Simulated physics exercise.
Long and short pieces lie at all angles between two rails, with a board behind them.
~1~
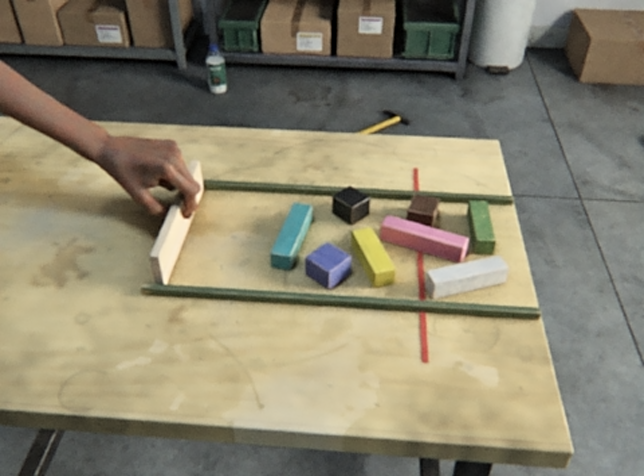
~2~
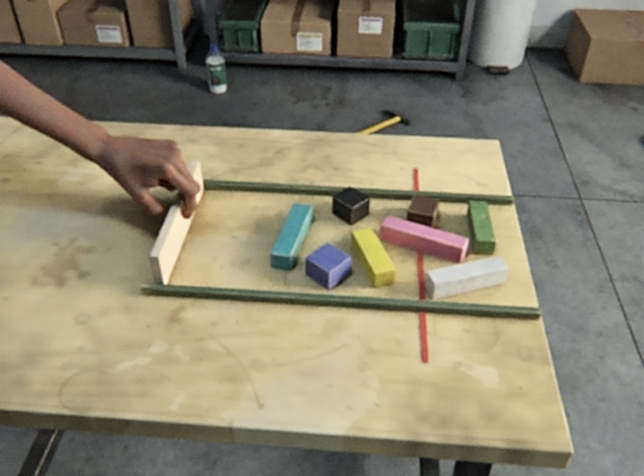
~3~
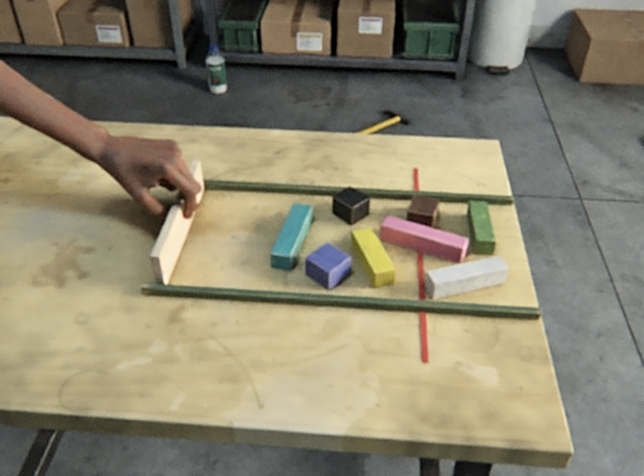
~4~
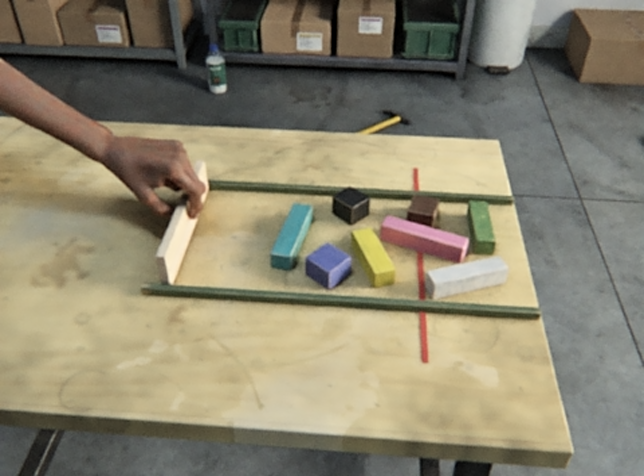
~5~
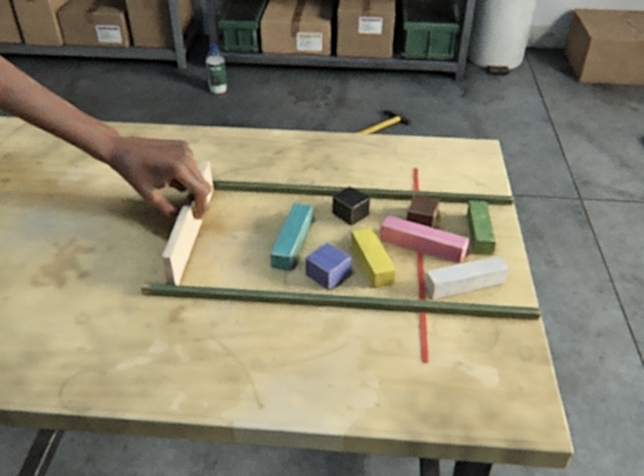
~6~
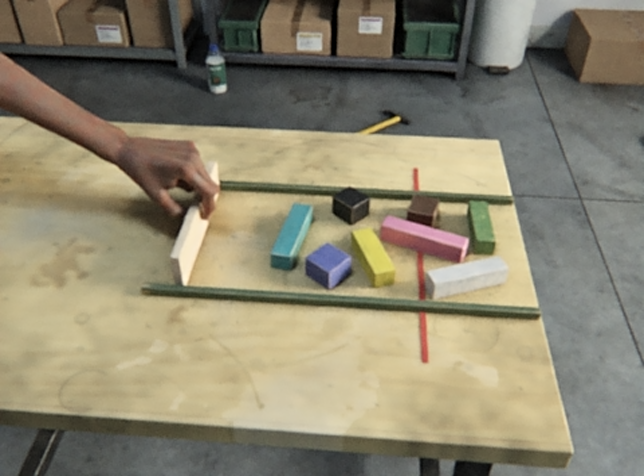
A hand held a pale board upright between two green rails, kept it still at first, then slid it slightly to the right, while the scattered coloured blocks ahead of it stayed put.
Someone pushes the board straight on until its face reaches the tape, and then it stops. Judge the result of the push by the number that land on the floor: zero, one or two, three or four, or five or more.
The number that land on the floor is zero.
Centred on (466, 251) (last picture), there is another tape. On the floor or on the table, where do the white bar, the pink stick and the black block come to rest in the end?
Lab note - white bar toppled, pink stick not toppled, black block not toppled.
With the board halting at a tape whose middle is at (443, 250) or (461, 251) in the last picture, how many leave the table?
The counts: 1 and 2.
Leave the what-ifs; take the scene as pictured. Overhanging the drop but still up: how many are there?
Number: 1.
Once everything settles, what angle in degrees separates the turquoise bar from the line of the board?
Somewhere near 0 degrees, I'd say.
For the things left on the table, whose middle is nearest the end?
The white bar is foremost.
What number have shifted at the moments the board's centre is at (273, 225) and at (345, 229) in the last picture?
At the first spot 0, then 4.
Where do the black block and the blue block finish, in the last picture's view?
The first near (432, 203), the second near (440, 287).
Soon after, none off yet; green bar at rest near (481, 227); white bar at rest near (466, 277); brown block at rest near (423, 212).
In the end, the number that fall off is zero.
